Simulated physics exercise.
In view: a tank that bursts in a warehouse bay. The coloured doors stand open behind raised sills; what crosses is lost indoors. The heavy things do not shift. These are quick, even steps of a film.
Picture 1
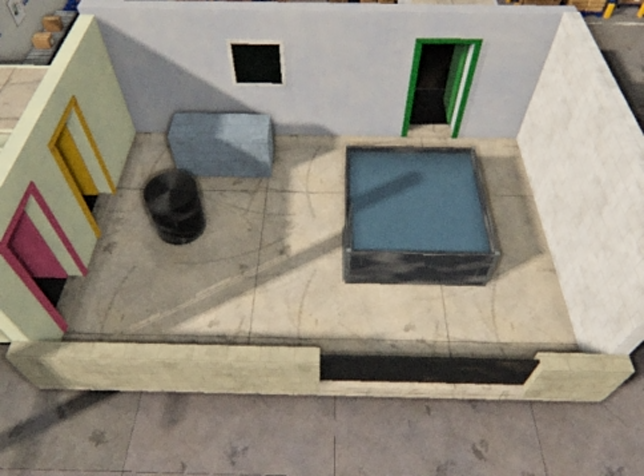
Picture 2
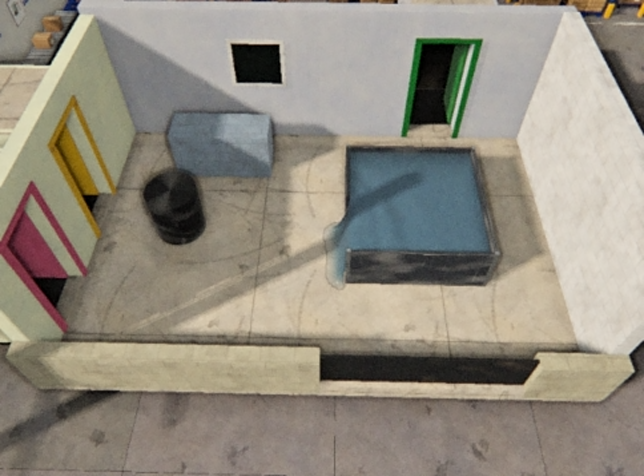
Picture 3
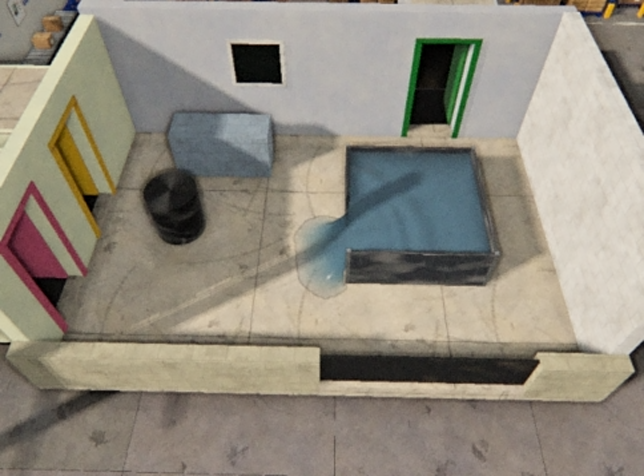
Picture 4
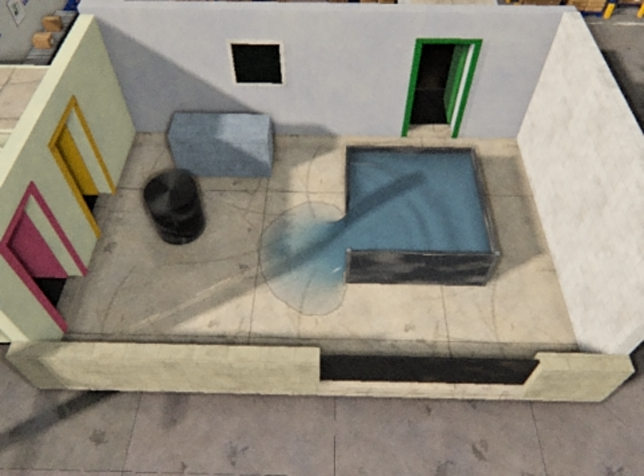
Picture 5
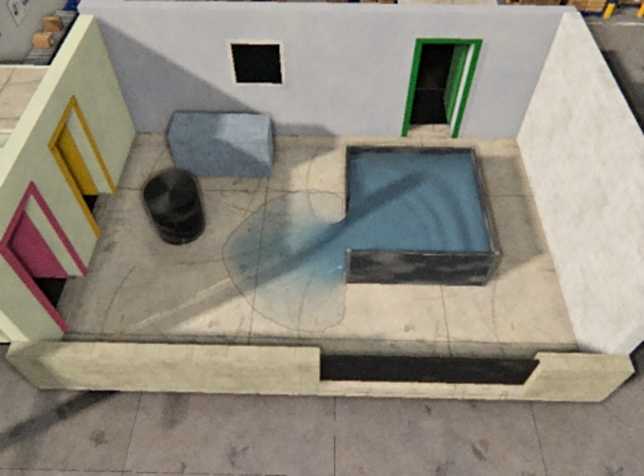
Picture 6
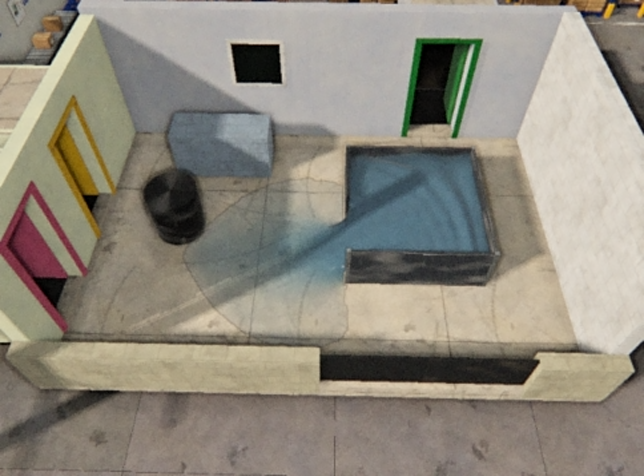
Water pours from the left side of a dark-walled, open-topped tank of blue water and spreads leftward across the pale floor of a roofless warehouse bay, seen from high above by a still camera. A black drum and a grey-blue block stand left of the tank, with pink, yellow and green doorways around them. The thin, rounded sheet widens steadily toward the drum while ripples curve across the tank.
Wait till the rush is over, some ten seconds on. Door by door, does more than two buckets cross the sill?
One by one: The yellow door lets in a lot; the green door admits no more than that; the pink door lets in a lot.
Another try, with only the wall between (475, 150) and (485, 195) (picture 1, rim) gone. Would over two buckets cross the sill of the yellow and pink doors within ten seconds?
Yellow door is under; pink door goes over.
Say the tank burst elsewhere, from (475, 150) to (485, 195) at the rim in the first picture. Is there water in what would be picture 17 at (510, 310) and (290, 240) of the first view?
In that order: Flooded, dry.
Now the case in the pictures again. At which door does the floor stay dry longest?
It is the green one.
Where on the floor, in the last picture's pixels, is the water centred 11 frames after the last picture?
I would point to (323, 244).
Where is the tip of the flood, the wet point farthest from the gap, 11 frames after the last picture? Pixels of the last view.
Near (136, 134).
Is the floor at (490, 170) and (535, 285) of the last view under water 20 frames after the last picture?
As listed: No water, not flooded.
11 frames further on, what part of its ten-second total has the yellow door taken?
Near 0 in a hundred.
A moment on, water covers 40 % of the floor; the yellow door not reached, the green door not reached, the pink door under two buckets in.
Next, water covers 45 % of the floor; the yellow door wet at the sill, nothing in, the green door not reached, the pink door far over two buckets in.
Then, water covers 55 % of the floor; the yellow door over two buckets in, the green door not reached, the pink door far over two buckets in.
Later, water covers 65 % of the floor; the yellow door far over two buckets in, the green door not reached, the pink door far over two buckets in.
In the end, water covers 95 % of the floor; the yellow door far over two buckets in, the green door wet at the sill, nothing in, the pink door far over two buckets in.
